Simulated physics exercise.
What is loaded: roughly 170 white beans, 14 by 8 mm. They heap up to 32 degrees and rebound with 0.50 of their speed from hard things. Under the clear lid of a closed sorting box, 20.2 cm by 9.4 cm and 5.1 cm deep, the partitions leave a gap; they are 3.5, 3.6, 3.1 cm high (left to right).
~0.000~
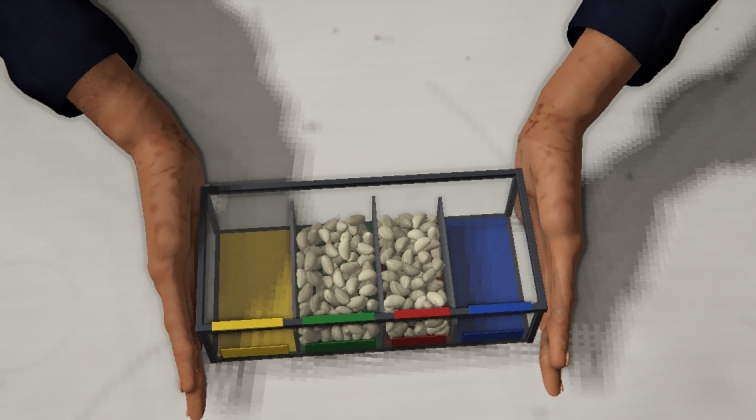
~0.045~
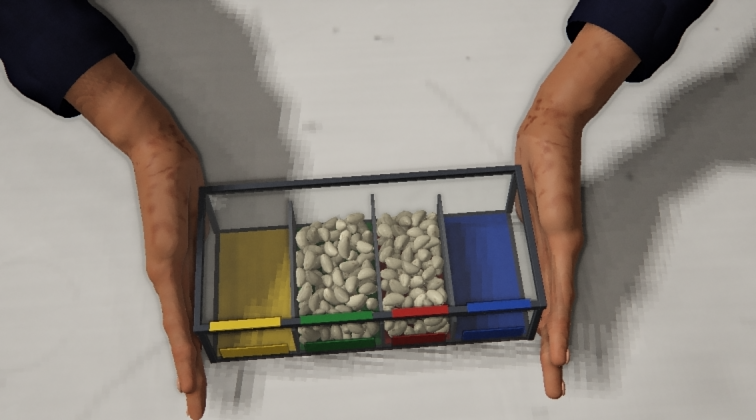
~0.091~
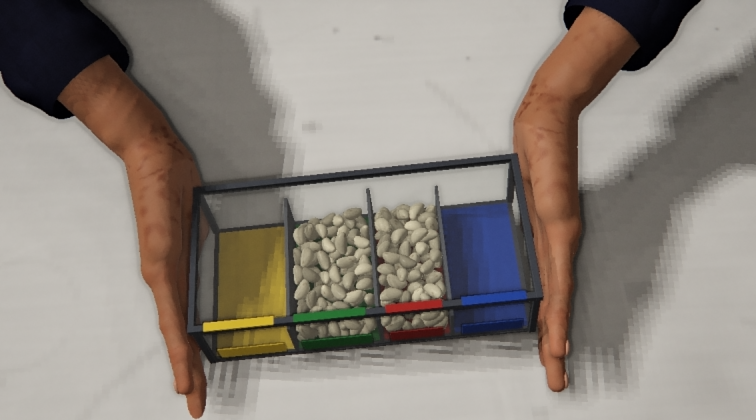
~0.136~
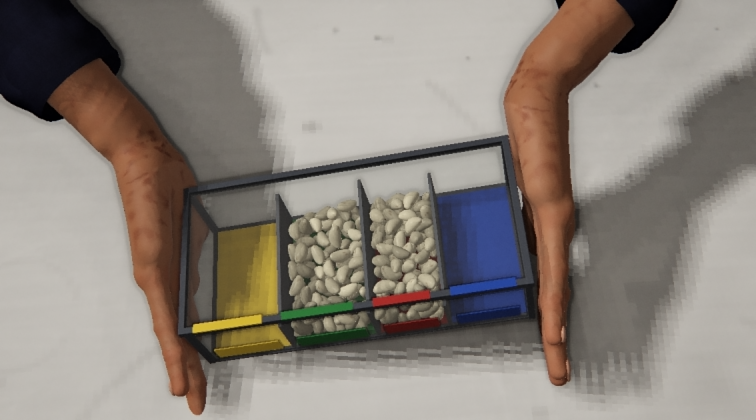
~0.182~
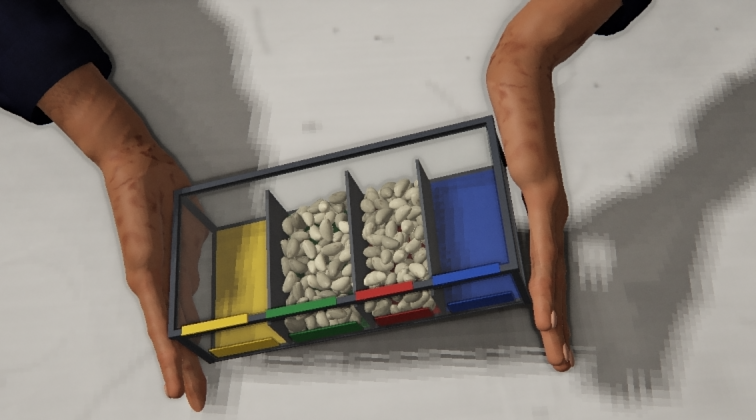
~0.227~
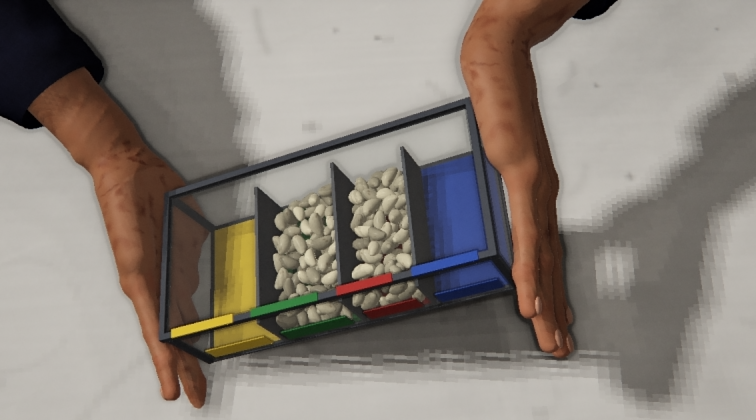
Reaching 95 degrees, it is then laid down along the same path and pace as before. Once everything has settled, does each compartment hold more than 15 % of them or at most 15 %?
Red: More than 15 %; blue: At most 15 %; green: More than 15 %; yellow: More than 15 %.
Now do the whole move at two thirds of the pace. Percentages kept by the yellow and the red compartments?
Yellow = 35 per cent, red = 30 per cent.
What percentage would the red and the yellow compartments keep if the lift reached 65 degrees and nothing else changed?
The red compartment would hold 40 per cent, the yellow one 0 per cent.
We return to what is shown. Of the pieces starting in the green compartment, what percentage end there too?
Close to 70 in a hundred.
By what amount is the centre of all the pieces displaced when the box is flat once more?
Roughly 3.0 cm.
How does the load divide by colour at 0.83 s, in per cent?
Shares - red: 40; blue: 0; green: 50; yellow: 10.
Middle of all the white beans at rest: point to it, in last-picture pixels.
Near (325, 290).
After 0.83 s, tilt 94 degrees; red 40 %, green 50 %, yellow 10 %.
Then, at 1.23 s, tilt 39 degrees; red 30 %, green 40 %, yellow 25 %.
Then, at 1.71 s, tilt 0 degrees; red 30 %, green 45 %, yellow 25 %.
By 2.3 s all is still; red 30 %, blue 0 %, green 45 %, yellow 25 %.
